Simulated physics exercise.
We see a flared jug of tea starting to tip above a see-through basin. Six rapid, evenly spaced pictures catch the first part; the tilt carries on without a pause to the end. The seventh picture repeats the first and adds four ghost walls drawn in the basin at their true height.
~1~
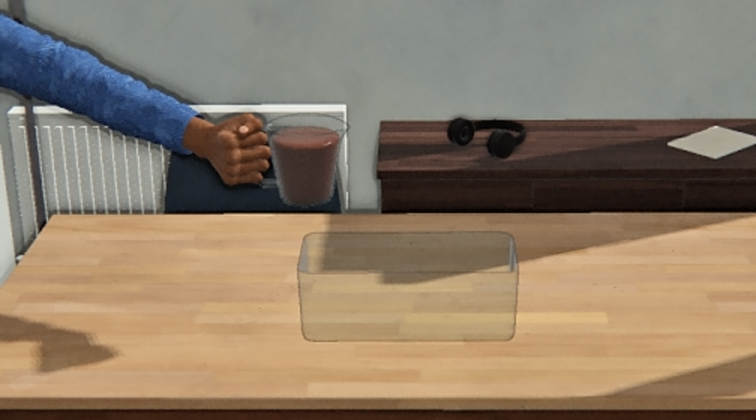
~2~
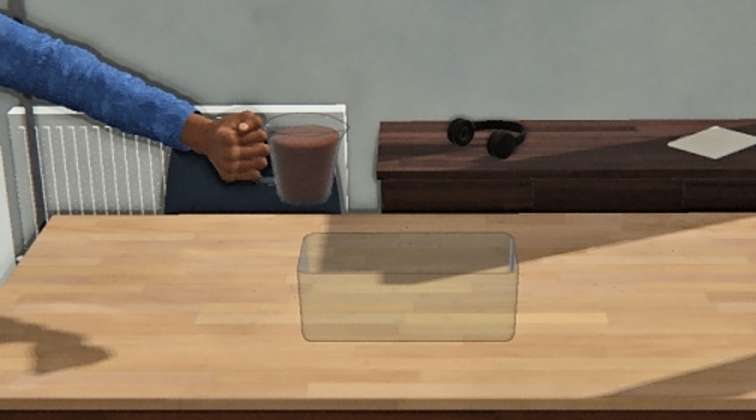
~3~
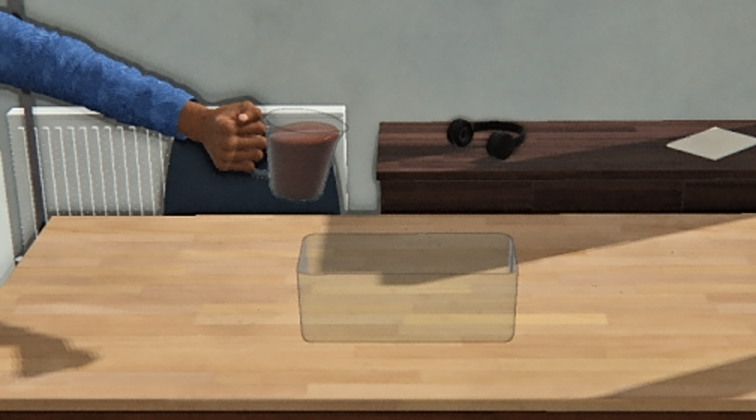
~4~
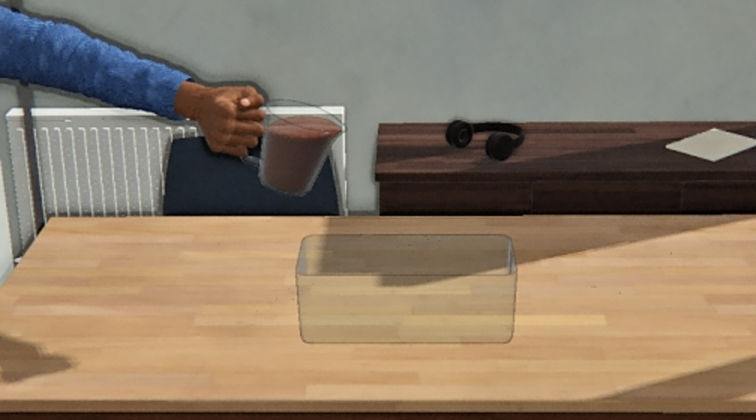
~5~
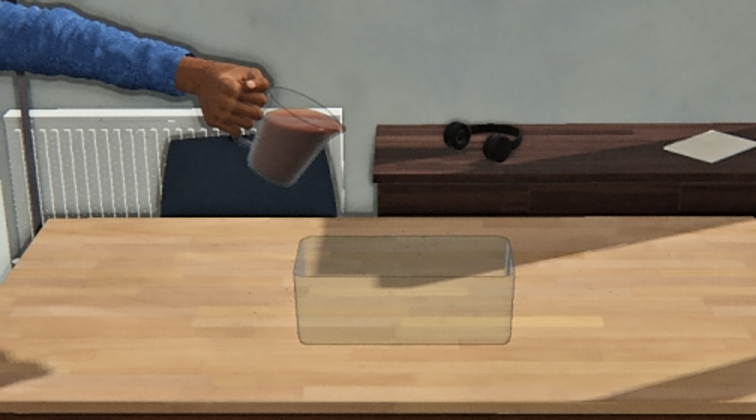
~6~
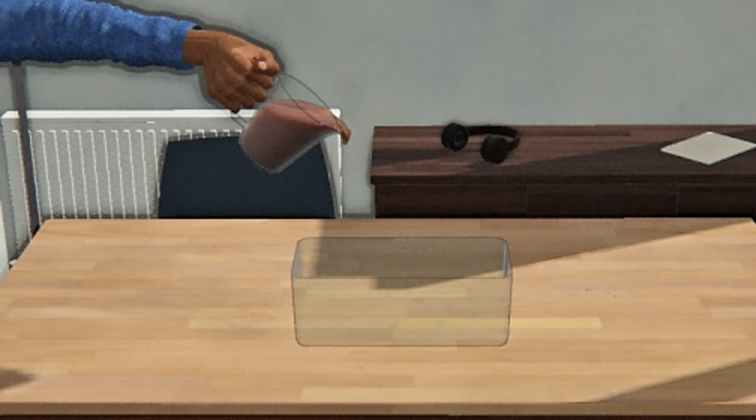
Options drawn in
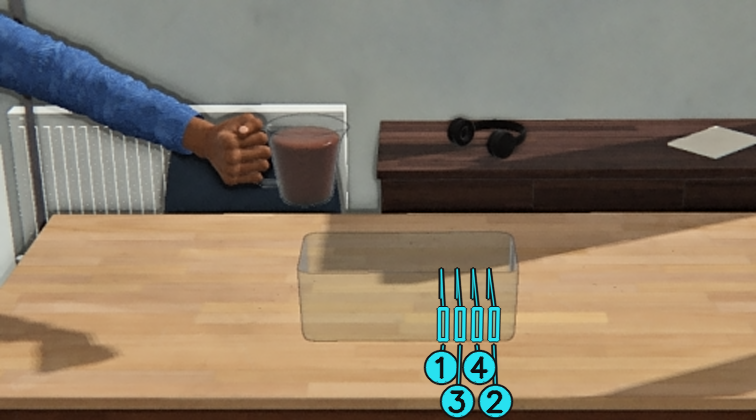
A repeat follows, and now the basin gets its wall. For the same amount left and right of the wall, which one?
1 works best here.
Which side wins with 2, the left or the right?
The left one.
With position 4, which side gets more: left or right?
The left side.
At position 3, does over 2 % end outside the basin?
Yes.
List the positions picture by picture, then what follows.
In the first picture, upright, lip at (349, 127); basin from (302, 339) to (515, 339); nothing has left yet.
In the second picture, upright, lip at (348, 127); nothing has left yet.
In the third picture, tipped about 8°, lip at (348, 128); nothing has left yet.
In the fourth picture, tipped about 17°, lip at (346, 129); nothing has left yet.
In the fifth picture, tipped about 29°, lip at (344, 130); tea is over the lip, down to (344, 130).
In the sixth picture, tipped about 43°, lip at (341, 131); tea is over the lip, down to (345, 143).
In cyan, 1 at (443, 345); 2 at (493, 345); 3 at (460, 345); 4 at (476, 345).
Choosing 1, about 56 % ends left of the wall and 37 % right of it; 6 % is lost outside.
Choosing 2, about 84 % ends left of the wall and 6 % right of it; 10 % is lost outside.
Choosing 3, about 84 % ends left of the wall and 4 % right of it; 13 % is lost outside.
Choosing 4, about 87 % ends left of the wall and 4 % right of it; 9 % is lost outside.
